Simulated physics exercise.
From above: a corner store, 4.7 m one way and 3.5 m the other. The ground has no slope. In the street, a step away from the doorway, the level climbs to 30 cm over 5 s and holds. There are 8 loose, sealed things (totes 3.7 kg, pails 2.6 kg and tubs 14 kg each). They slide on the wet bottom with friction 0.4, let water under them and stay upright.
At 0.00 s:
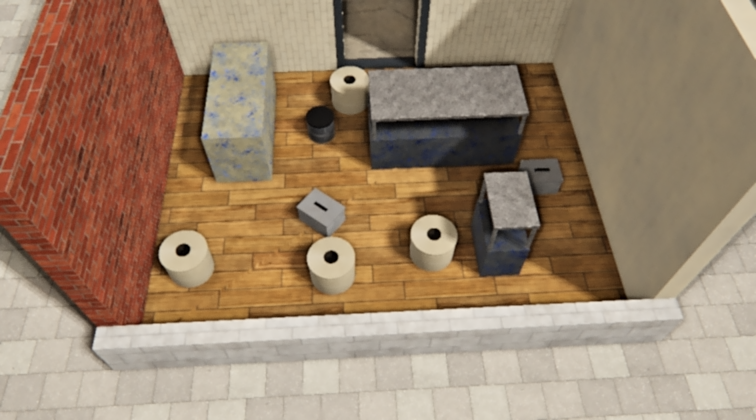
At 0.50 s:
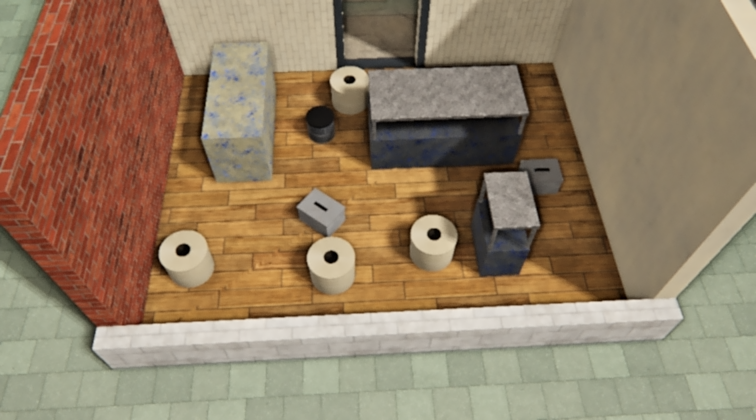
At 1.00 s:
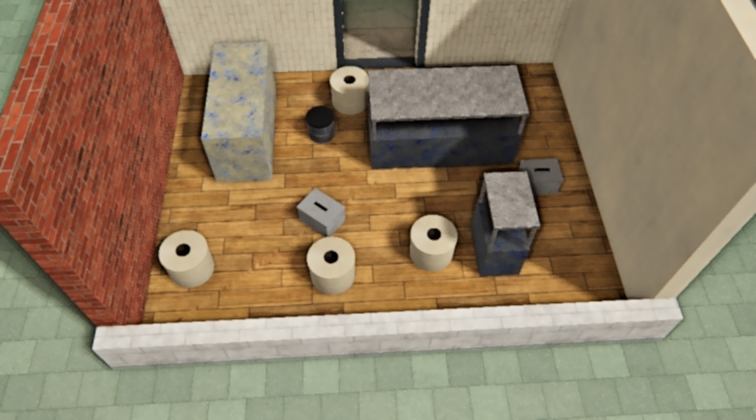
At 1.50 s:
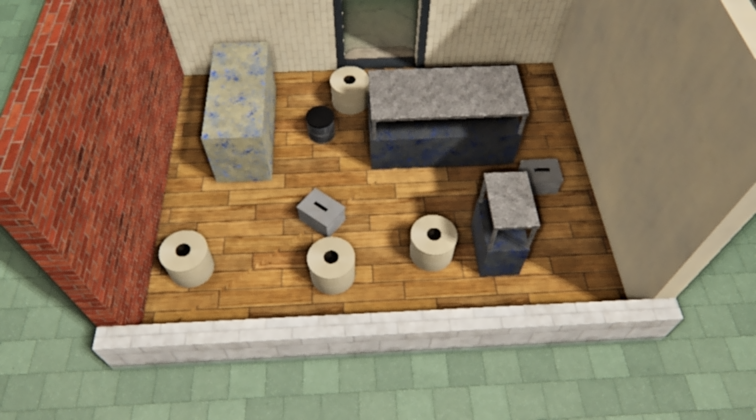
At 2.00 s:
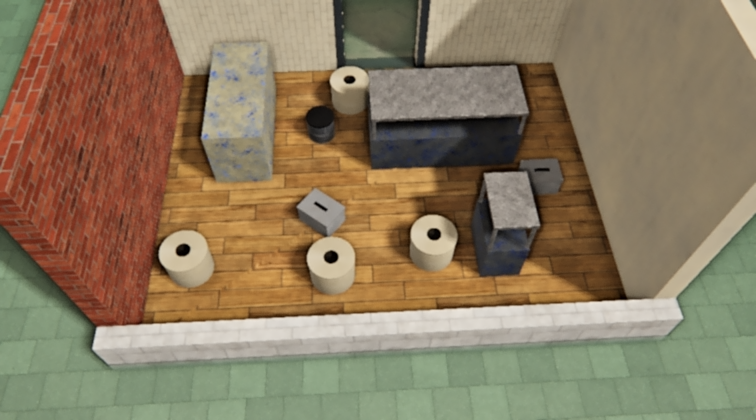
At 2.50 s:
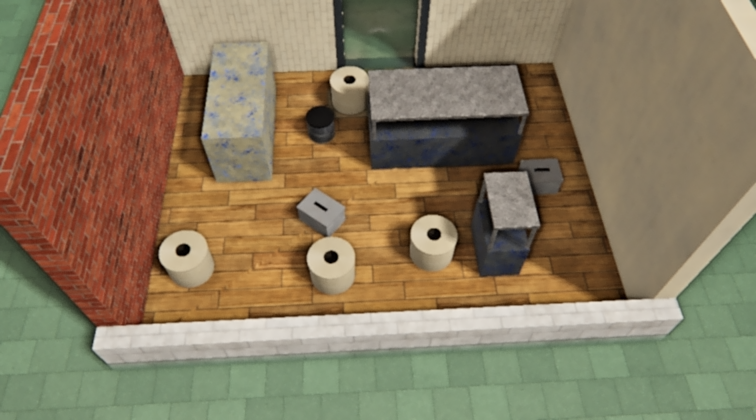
Water spreads over the pale paving outside a small store seen from above, tinting it green, lightly at first. The green then deepens around the walls and shows beyond the back doorway. Inside, the cream tubs, grey boxes, dark pail and counters stay still on the wooden floor.
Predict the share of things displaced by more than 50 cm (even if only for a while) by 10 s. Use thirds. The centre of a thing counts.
That comes to two thirds or more.
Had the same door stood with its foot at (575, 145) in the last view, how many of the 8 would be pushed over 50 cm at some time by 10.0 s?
Then 5.
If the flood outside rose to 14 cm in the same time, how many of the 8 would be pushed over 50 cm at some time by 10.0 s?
Then 2.
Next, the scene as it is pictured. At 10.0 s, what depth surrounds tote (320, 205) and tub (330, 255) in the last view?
About 14 and 11 cm.
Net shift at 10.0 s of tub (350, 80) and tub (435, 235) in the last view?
In turn: 250 cm, 0 cm.
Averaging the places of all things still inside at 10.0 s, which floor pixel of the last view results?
Around (337, 250).
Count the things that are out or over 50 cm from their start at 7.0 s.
4 of them.
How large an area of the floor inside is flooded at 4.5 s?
Some 5.0 m2.
After 3.5 s 0 of 8 are over 50 cm from their spots; 1 afloat.
After 4.5 s 2 of 8 are over 50 cm from their spots; 0 afloat.
After 7.0 s 4 of 8 are over 50 cm from their spots; 2 afloat.
After 10.0 s 7 of 8 are over 50 cm from their spots, and 7 have been at some point; 6 afloat.
